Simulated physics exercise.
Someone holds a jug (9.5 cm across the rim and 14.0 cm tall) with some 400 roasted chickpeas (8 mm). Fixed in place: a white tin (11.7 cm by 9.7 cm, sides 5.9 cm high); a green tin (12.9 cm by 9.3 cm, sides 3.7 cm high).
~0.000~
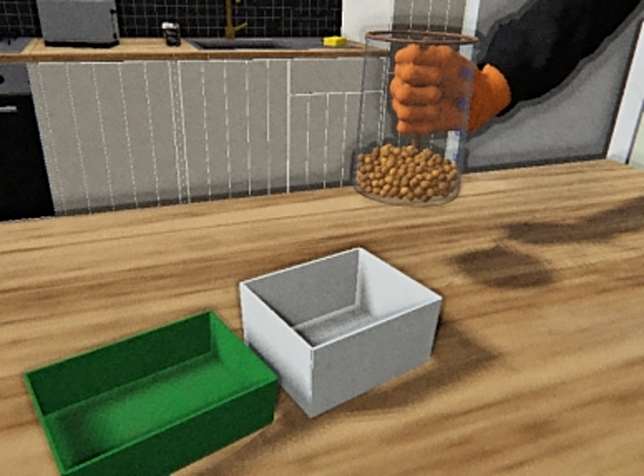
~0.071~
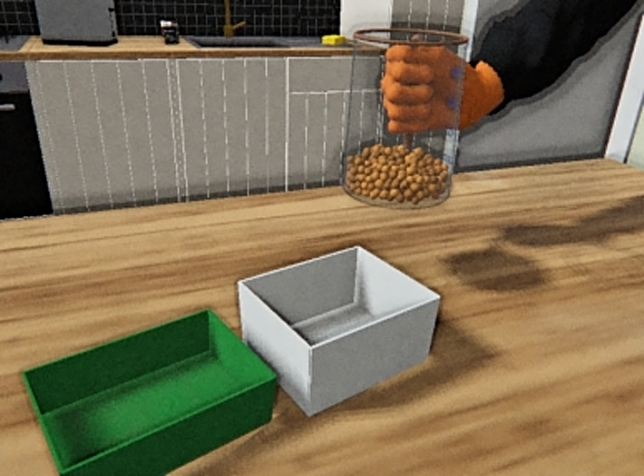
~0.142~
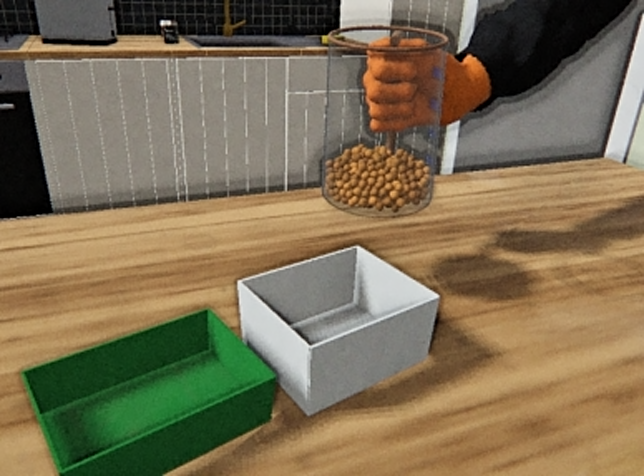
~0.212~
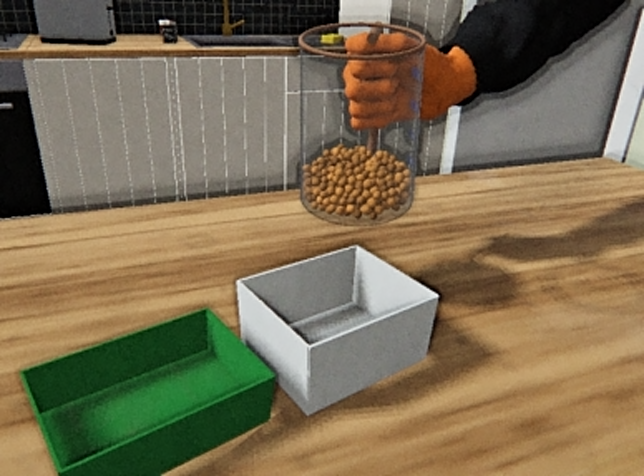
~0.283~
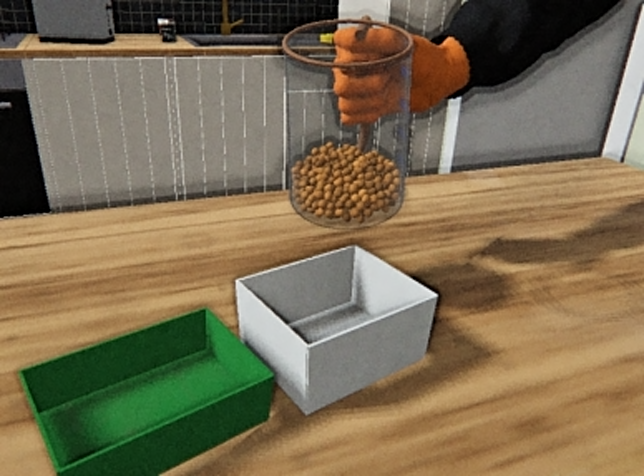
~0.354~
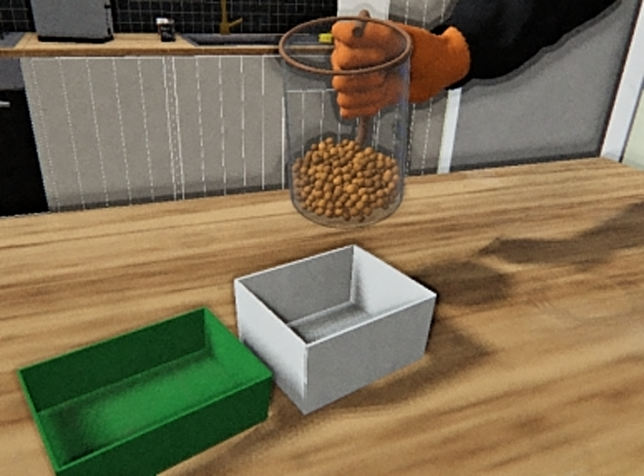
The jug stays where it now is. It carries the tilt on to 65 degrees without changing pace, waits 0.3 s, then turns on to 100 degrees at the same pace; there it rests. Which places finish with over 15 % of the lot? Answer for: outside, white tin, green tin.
Outside no, white tin no, green tin no.
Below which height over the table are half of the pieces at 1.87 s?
About 16 cm.
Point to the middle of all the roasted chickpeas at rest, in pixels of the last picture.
Near (345, 151).
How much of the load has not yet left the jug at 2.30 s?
About 100 per cent.
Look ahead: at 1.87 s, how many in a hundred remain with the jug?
Roughly 100 per cent.
After 0.94 s, tilt 55 degrees; jug 100 %; middle of all pieces near (352, 151).
After 1.42 s, tilt 65 degrees; jug 100 %; middle of all pieces near (351, 150).
Then, at 1.87 s, tilt 86 degrees; jug 100 %; middle of all pieces near (354, 132).
After 2.30 s, tilt 100 degrees; jug 100 %; middle of all pieces near (348, 150).
In the end, at 3.0 s, green tin 0 %, outside 0 %, jug 95 %, white tin 5 %.
